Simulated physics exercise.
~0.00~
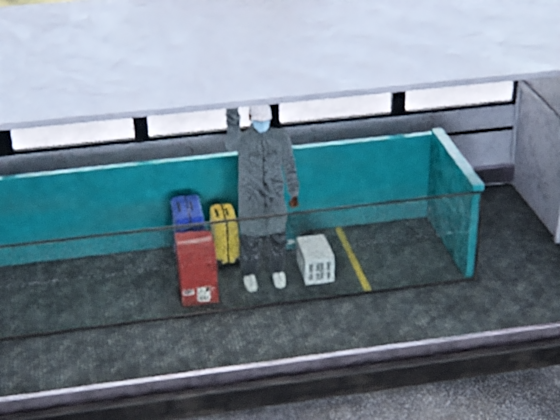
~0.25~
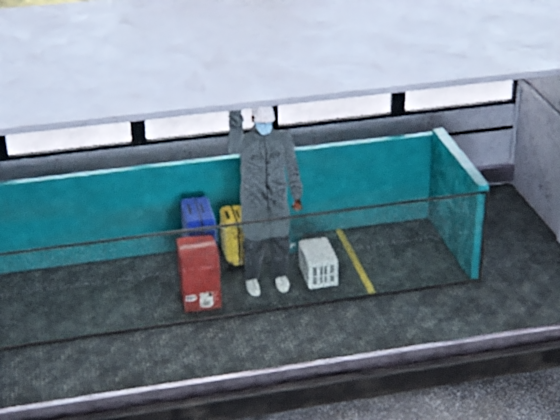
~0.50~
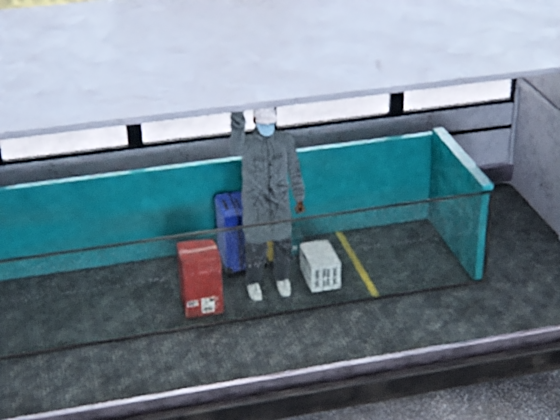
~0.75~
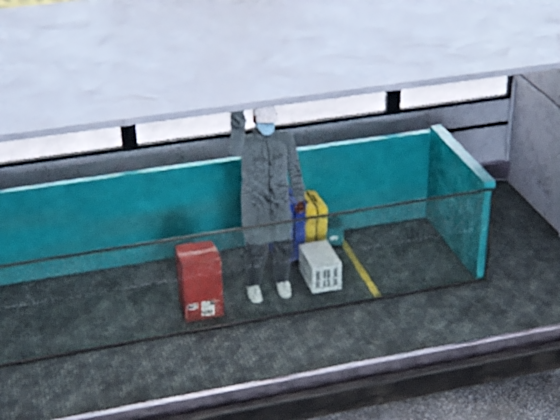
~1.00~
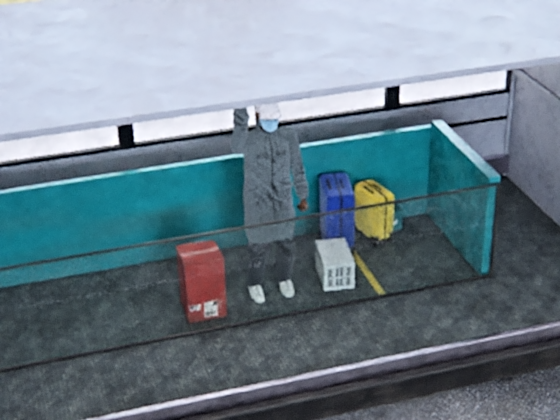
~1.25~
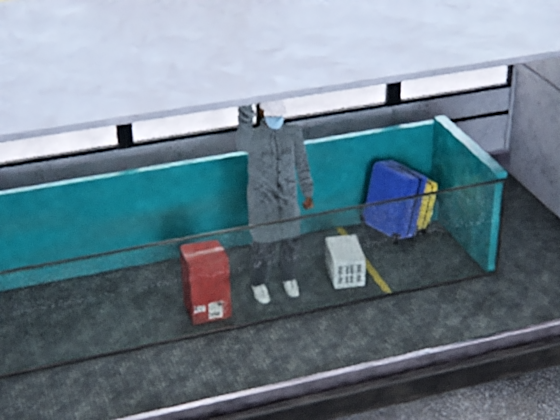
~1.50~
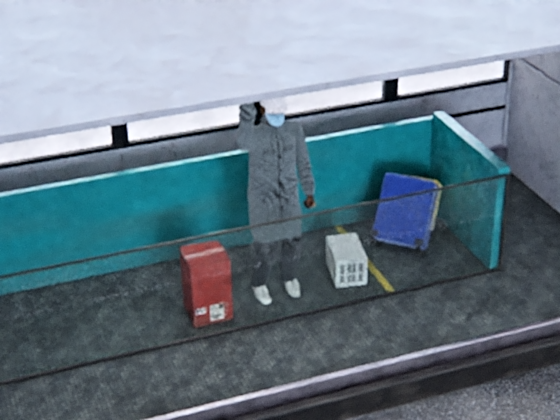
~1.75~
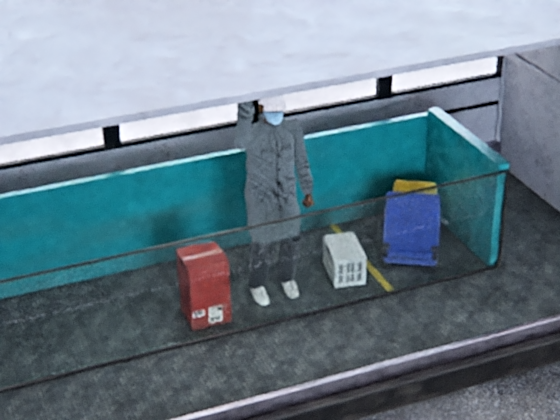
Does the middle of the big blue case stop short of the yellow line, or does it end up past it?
It ends up past the yellow line. The blue case slides across, leans over and finishes on its side beyond the line.
